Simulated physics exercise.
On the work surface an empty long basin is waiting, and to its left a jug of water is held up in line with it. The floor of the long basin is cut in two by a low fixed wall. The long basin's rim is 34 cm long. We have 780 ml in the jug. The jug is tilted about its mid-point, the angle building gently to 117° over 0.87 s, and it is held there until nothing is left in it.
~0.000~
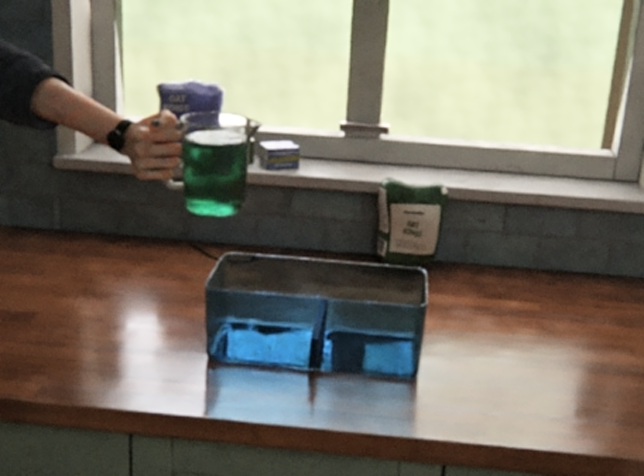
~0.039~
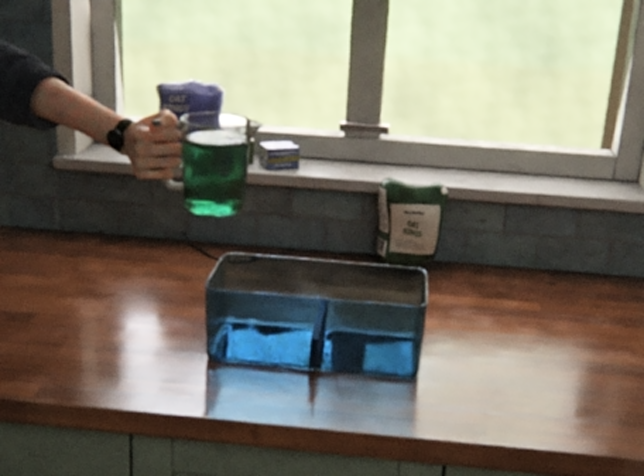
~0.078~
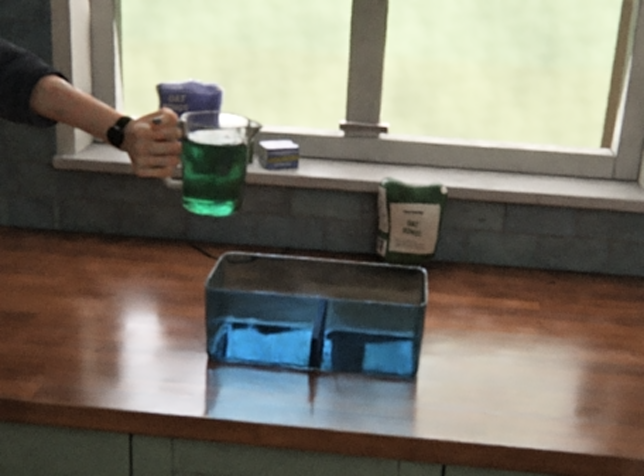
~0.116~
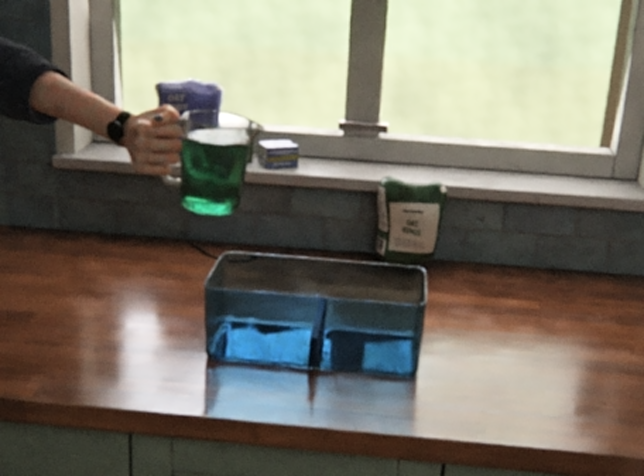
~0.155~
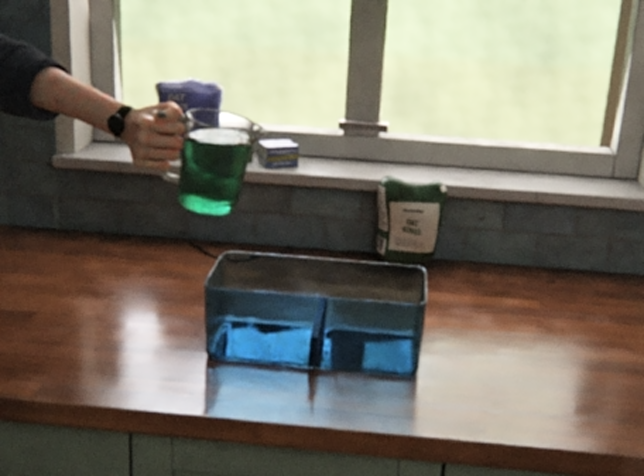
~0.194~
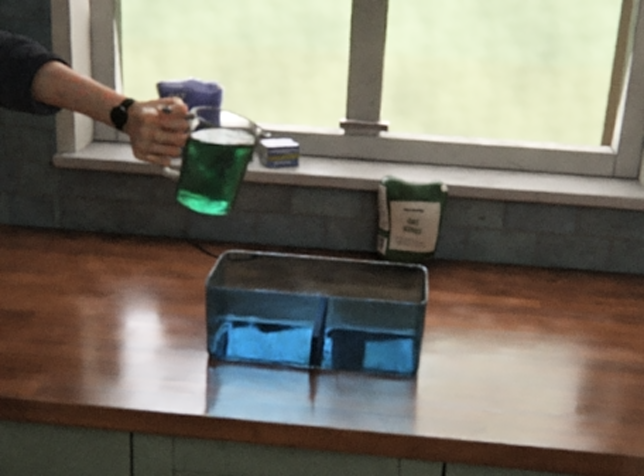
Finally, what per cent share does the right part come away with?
Roughly 8 per cent.
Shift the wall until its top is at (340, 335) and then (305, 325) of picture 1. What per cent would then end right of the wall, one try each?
Respectively close to 15 and 45 %.
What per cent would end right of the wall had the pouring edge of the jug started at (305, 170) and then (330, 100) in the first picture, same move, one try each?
65 per cent first, 85 per cent second.
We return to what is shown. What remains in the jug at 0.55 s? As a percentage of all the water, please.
Near 78 in a hundred.
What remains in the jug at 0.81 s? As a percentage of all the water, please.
18 per cent or thereabouts.
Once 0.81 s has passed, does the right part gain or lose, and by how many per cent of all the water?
Looks like it goes higher by around 3.
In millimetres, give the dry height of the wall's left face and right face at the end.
Near 26 mm for the left and near 50 mm for the right.
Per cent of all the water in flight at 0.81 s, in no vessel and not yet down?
Close to 24 in every hundred parts.
Then, 0.55 s in, the tilt is 82° and 79 per cent is still to pour, 2 is left of the wall and 0 right of it.
Then, 0.81 s in, the tilt is 115° and 18 per cent is still to pour, 53 is left of the wall and 5 right of it.
Then, 1.08 s in, the tilt is 117° and 0 per cent is still to pour, 83 is left of the wall and 7 right of it.
Then, 1.37 s in, the tilt is 117° and 0 per cent is still to pour, 84 is left of the wall and 8 right of it.
Finally, 84 per cent lies left of the wall, 8 right of it and 7 outside.
